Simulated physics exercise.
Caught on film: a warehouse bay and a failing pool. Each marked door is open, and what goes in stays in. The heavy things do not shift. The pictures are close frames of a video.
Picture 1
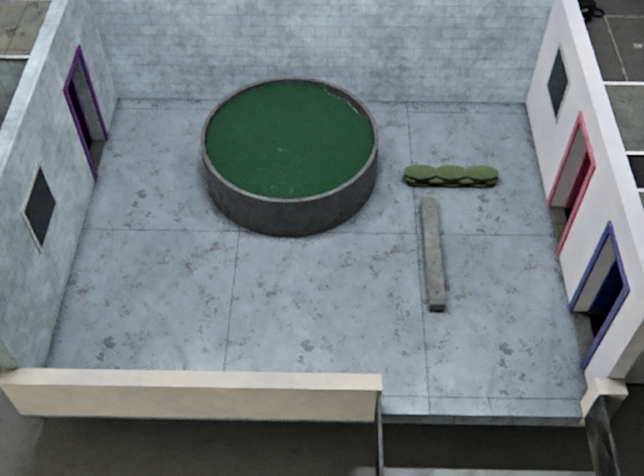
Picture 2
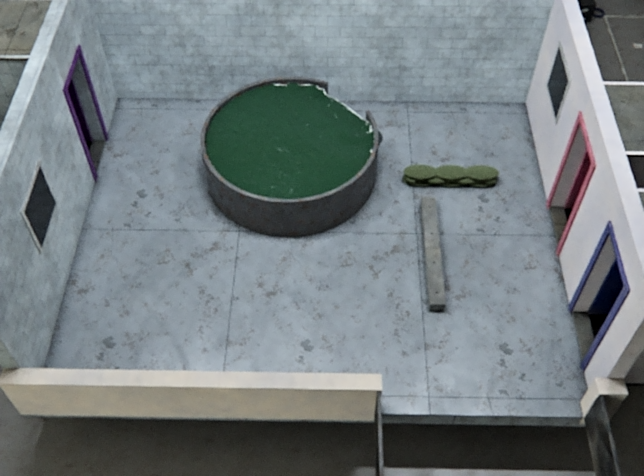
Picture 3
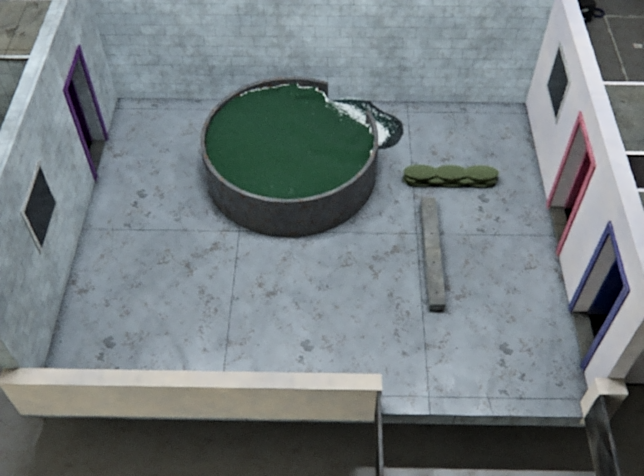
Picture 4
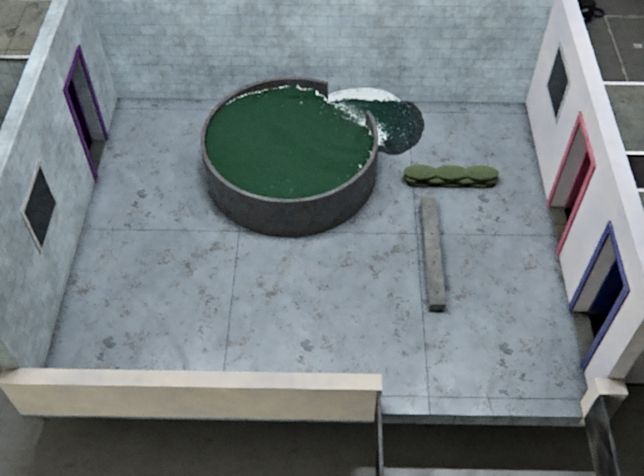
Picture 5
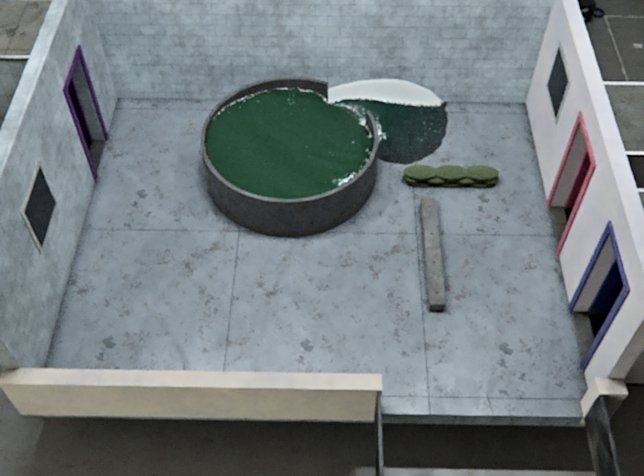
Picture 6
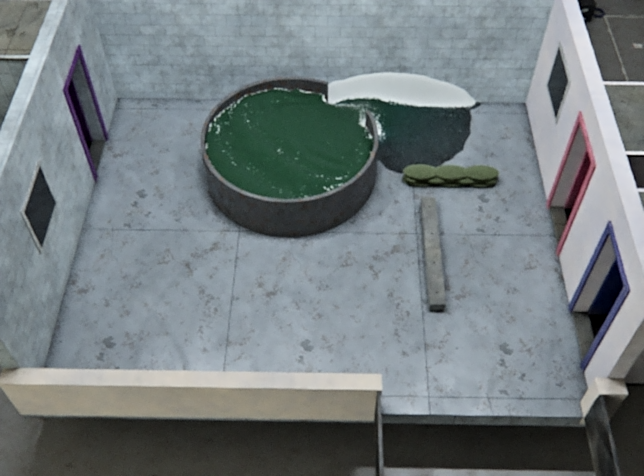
In a walled bay, green water pours from the round pool's far side and spreads right.
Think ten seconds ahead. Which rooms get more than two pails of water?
One by one: The pink door takes more than that; the purple door takes more than that; the blue door stays under that.
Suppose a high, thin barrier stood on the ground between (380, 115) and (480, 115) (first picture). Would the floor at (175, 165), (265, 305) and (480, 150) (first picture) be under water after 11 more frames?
In turn: No water, no water, under water.
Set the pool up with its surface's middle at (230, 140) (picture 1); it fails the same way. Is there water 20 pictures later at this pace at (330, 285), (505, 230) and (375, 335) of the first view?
In turn: Free of water, awash, free of water.
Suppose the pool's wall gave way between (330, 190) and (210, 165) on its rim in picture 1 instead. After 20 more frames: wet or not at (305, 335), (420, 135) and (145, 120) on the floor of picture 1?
As listed: Under water, not flooded, dry.
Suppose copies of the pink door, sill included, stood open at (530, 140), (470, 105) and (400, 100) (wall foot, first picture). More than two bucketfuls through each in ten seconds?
In turn: Goes over, floods, takes more.
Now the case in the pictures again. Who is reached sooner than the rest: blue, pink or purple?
The one in pink.
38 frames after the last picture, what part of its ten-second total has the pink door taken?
Roughly 70 per cent.
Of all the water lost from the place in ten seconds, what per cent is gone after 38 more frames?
I make it 50 per cent.
A moment on, water covers 15 % of the floor; the pink door not reached, the purple door not reached, the blue door not reached.
Next, water covers 25 % of the floor; the pink door wet at the sill, nothing in, the purple door not reached, the blue door not reached.
Then, water covers 45 % of the floor; the pink door under two buckets in, the purple door under two buckets in, the blue door wet at the sill, nothing in.
Later, water covers 65 % of the floor; the pink door over two buckets in, the purple door over two buckets in, the blue door under two buckets in.
In the end, water covers 90 % of the floor; the pink door far over two buckets in, the purple door over two buckets in, the blue door under two buckets in.
